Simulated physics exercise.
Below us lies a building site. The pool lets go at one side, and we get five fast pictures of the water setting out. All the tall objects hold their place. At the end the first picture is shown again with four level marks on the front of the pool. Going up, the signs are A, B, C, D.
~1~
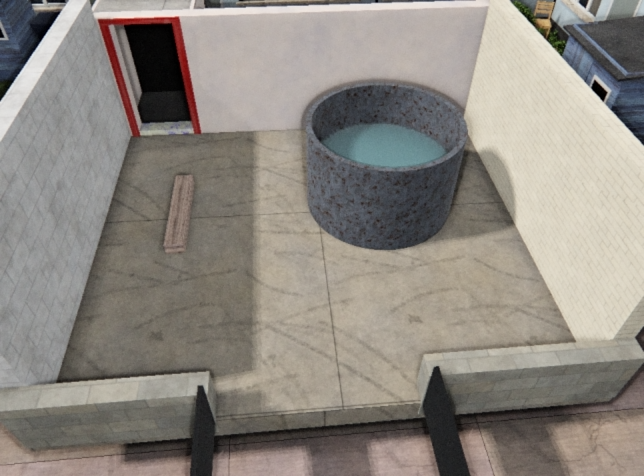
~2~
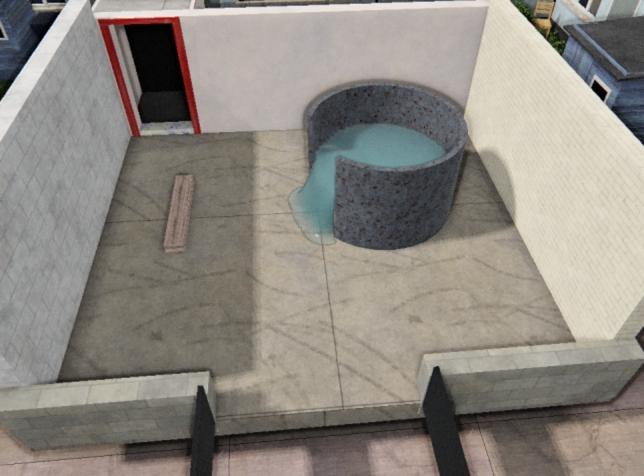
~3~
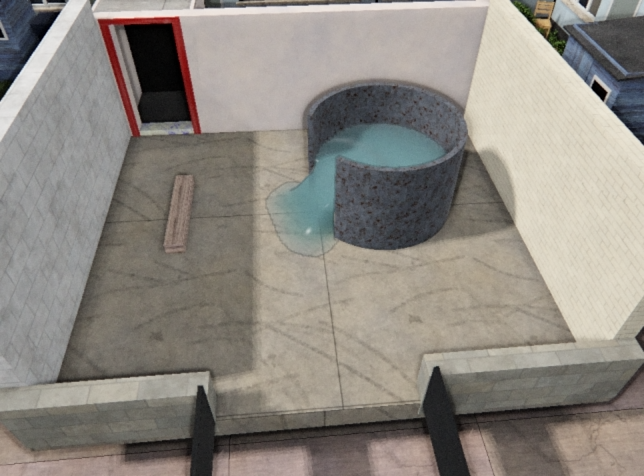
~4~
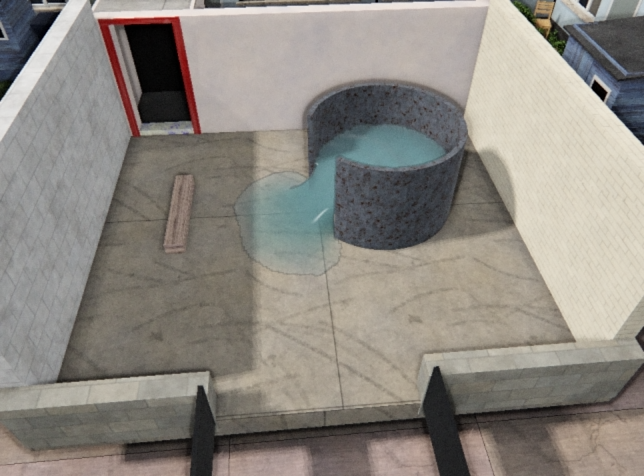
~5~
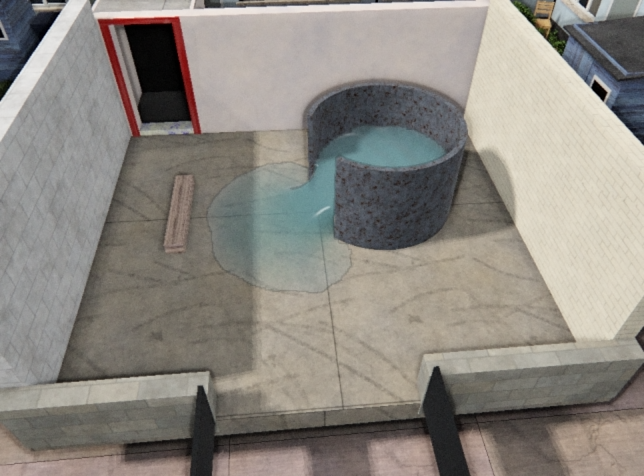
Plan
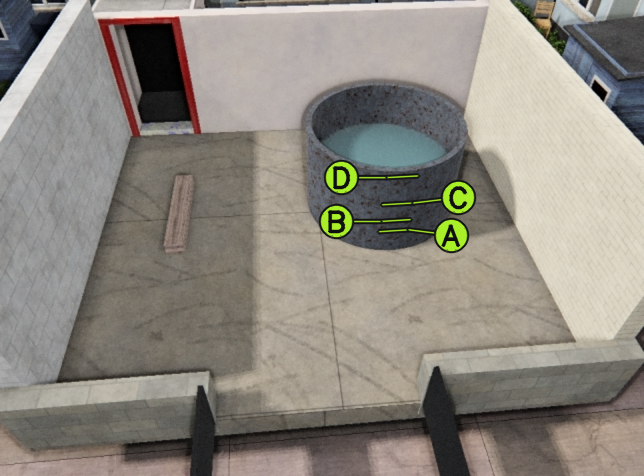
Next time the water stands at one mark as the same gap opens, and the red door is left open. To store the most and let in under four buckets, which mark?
Choose B.
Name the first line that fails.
C it is.
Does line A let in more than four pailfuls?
No, not at all.
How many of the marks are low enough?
Two of the four.
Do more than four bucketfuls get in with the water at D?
Yes.
On the marked copy, A at (393, 230); B at (395, 220); C at (397, 203); D at (401, 176); from the bottom up A, B, C, D.
With A, nothing gets over.
With B, a bucket or two gets in.
With C, about 13 bucketfuls get in.
With D, dozens of bucketfuls pour in.
